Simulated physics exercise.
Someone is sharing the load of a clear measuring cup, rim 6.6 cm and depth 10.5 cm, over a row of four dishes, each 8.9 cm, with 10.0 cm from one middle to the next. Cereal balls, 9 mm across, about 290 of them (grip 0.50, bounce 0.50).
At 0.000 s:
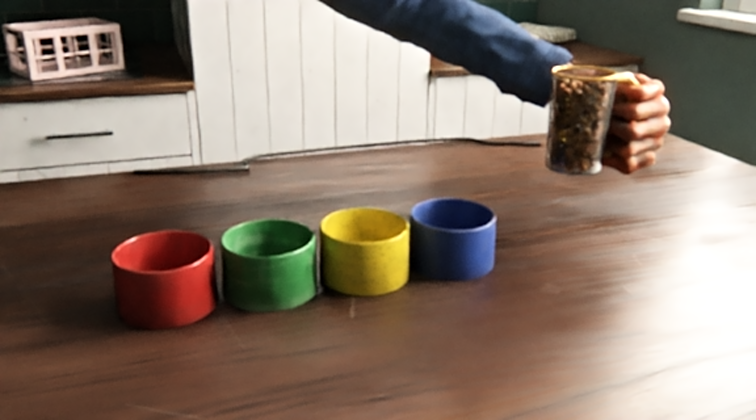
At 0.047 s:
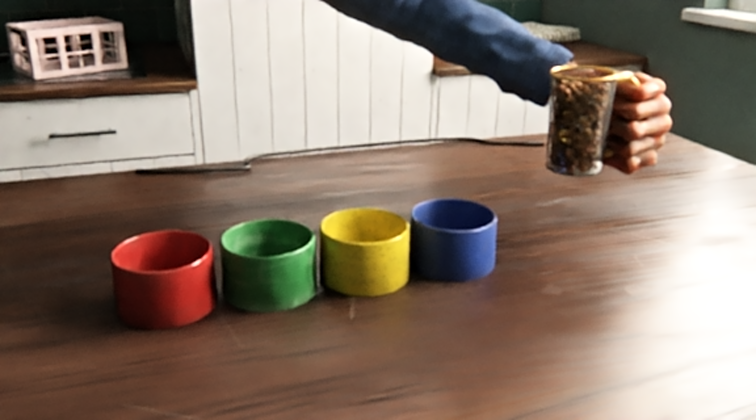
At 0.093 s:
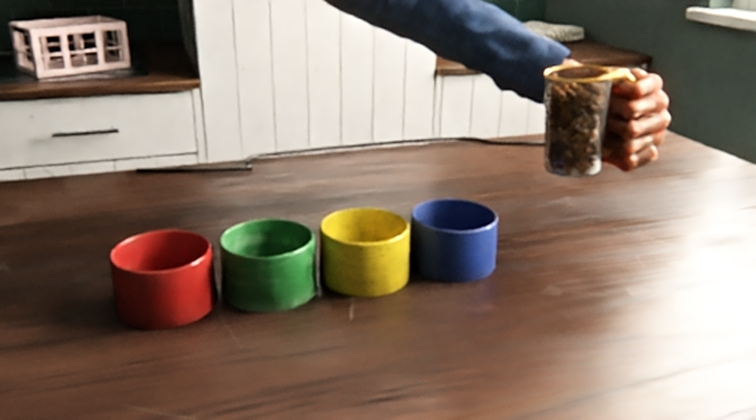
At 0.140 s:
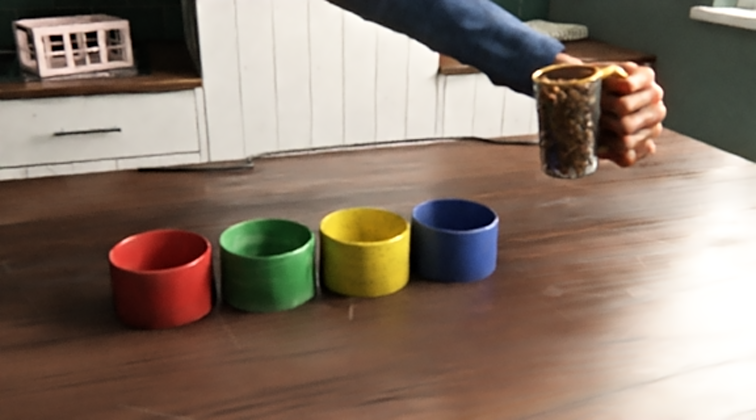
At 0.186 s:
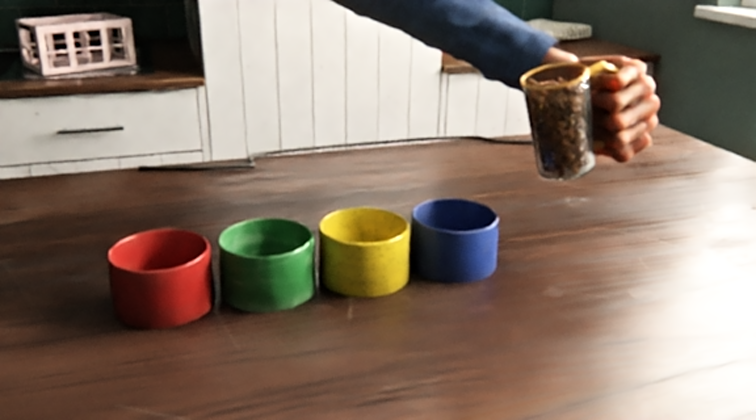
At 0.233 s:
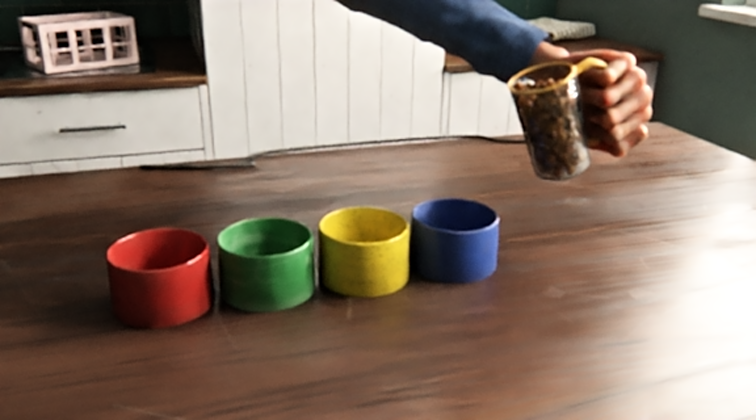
A hand holding a clear cup of brown pieces moves slightly left, tilting it toward four colored dishes.
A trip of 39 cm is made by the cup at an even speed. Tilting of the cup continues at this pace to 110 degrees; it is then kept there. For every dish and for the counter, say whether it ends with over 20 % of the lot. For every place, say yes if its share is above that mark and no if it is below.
Red: Yes, blue: No, green: Yes, yellow: No, counter: No.
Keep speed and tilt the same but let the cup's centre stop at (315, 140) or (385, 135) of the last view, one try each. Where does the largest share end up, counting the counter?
I'd expect green to win the first try and green the second.
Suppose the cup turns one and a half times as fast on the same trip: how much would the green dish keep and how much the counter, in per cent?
I'd expect green to end at 30 and the counter at 10.
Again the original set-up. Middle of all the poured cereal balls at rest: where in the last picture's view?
Close to pixel (240, 277).
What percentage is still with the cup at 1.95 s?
Somewhere near 5 per cent.
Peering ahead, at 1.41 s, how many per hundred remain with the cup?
Somewhere near 35 per cent of the load.
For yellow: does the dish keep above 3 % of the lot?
Yellow - it holds.
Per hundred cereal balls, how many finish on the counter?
Close to 10 %, more or less.
Then, at 0.94 s, tilt 106 degrees; cup holds 95 %, yellow 5 %.
Then, at 1.41 s, tilt 110 degrees; cup holds 35 %, green 45 %, yellow 10 %.
After 1.95 s, tilt 110 degrees; cup holds 5 %, red 35 %, green 45 %, yellow 10 %.
By 2.6 s all is still; red 40 %, blue 0 %, green 45 %, yellow 10 %, counter 10 %.
